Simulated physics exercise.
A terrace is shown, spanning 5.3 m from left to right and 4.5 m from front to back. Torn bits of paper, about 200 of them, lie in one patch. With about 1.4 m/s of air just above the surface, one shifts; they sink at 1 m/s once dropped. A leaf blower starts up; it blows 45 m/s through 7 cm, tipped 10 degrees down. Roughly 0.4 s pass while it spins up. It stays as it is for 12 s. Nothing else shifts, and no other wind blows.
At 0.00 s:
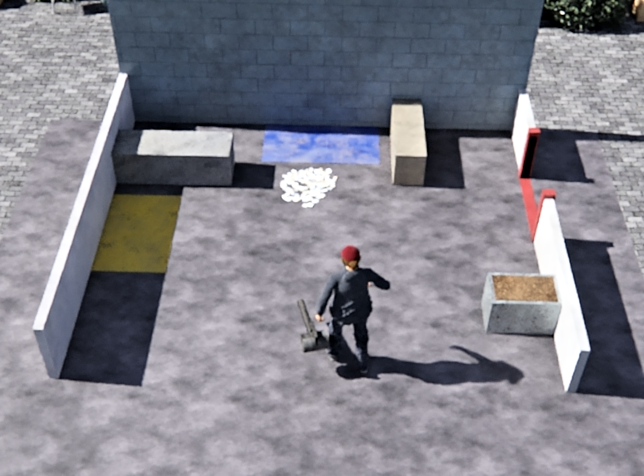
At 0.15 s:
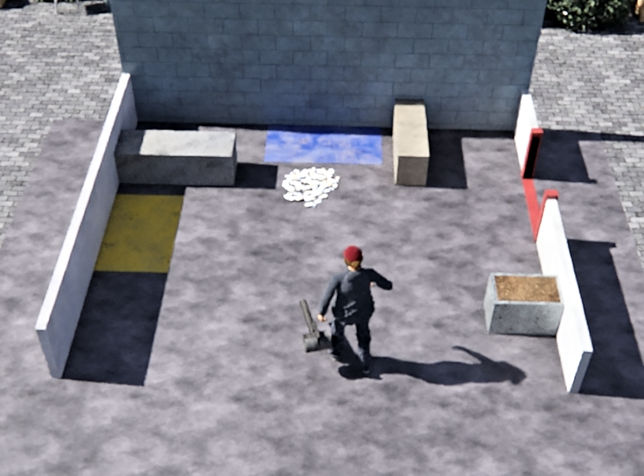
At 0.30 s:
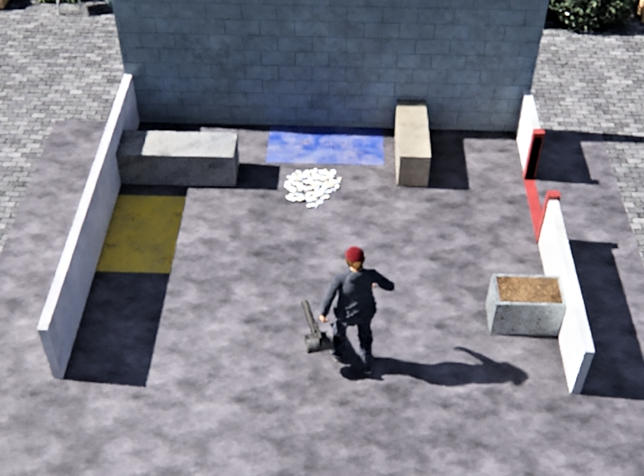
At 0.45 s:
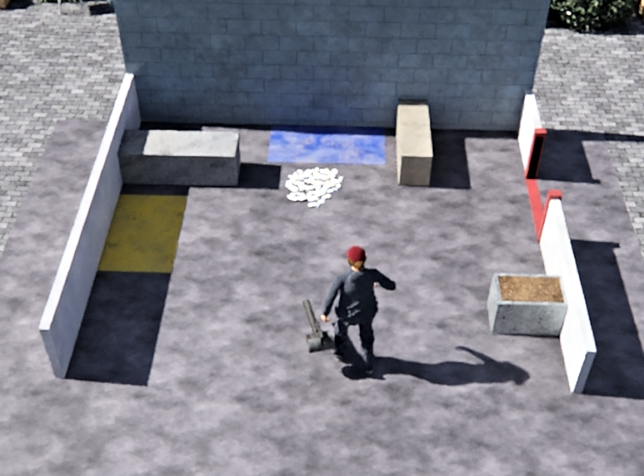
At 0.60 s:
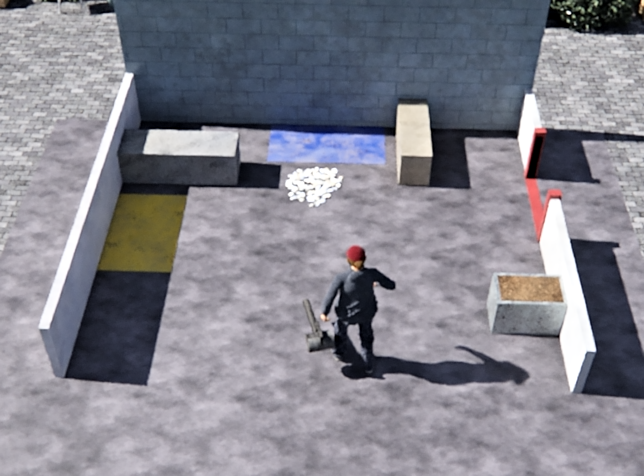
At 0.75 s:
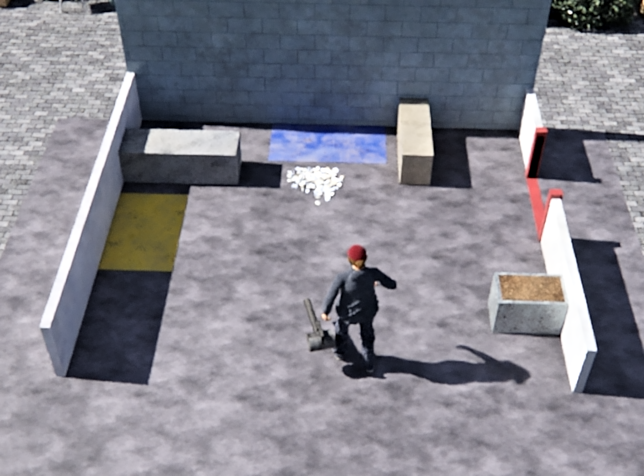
A patch of white paper bits barely shifts near a person holding a leaf blower.
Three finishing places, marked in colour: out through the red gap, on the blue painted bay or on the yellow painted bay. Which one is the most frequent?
It is the blue one.
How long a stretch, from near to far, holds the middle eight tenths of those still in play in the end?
Roughly 0.0 m.
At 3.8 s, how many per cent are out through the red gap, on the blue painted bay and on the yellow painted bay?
Shares come out near 0 % for red, 80 % for blue and 0 % for yellow.
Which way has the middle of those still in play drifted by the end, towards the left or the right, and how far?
Direction to the right-hand side, distance about 1.0 m.
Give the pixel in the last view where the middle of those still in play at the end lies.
The middle lands close to (382, 126) in pixels.
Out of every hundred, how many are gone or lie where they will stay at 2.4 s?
Near 15 %.
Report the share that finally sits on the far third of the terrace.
I'd estimate around 100 per cent.
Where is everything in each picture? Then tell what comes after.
In the first frame, the middle of the torn bits of paper is near (309, 183), none has stirred yet and the mouth of the leaf blower is at (301, 302).
In the second frame, the middle of the torn bits of paper is near (311, 182), none has stirred yet, the yellow painted bay is centred on (141, 232), the blue painted bay is centred on (324, 144) and the red gap is centred on (529, 207).
In the third frame, the middle of the torn bits of paper is near (313, 183), none has stirred yet, the top of a stone seat is at (413, 127) and the top of a stone seat is at (177, 143).
In the fourth frame, the middle of the torn bits of paper is near (314, 183) and none has stirred yet.
In the fifth frame, the middle of the torn bits of paper is near (314, 182) and none has stirred yet.
In the sixth frame, the middle of the torn bits of paper is near (319, 180), the farthest in sight from the leaf blower is at (318, 168) and about 30 % have left their places.
After 2.4 s, 86 % are on the move or not yet settled, 0 % are on the yellow painted bay, 86 % on the blue painted bay and 0 % out through the red gap; the middle of those still in play is near (355, 128).
After 3.8 s, 64 % are on the move or not yet settled, 0 % are on the yellow painted bay, 76 % on the blue painted bay and 0 % out through the red gap; the middle of those still in play is near (373, 126).
After 6.6 s, 44 % are on the move or not yet settled, 0 % are on the yellow painted bay, 68 % on the blue painted bay and 0 % out through the red gap; the middle of those still in play is near (378, 127).
After 12.0 s, at the end, 0 % are on the yellow painted bay, 60 % on the blue painted bay and 0 % out through the red gap; the middle of those still in play is near (382, 126).
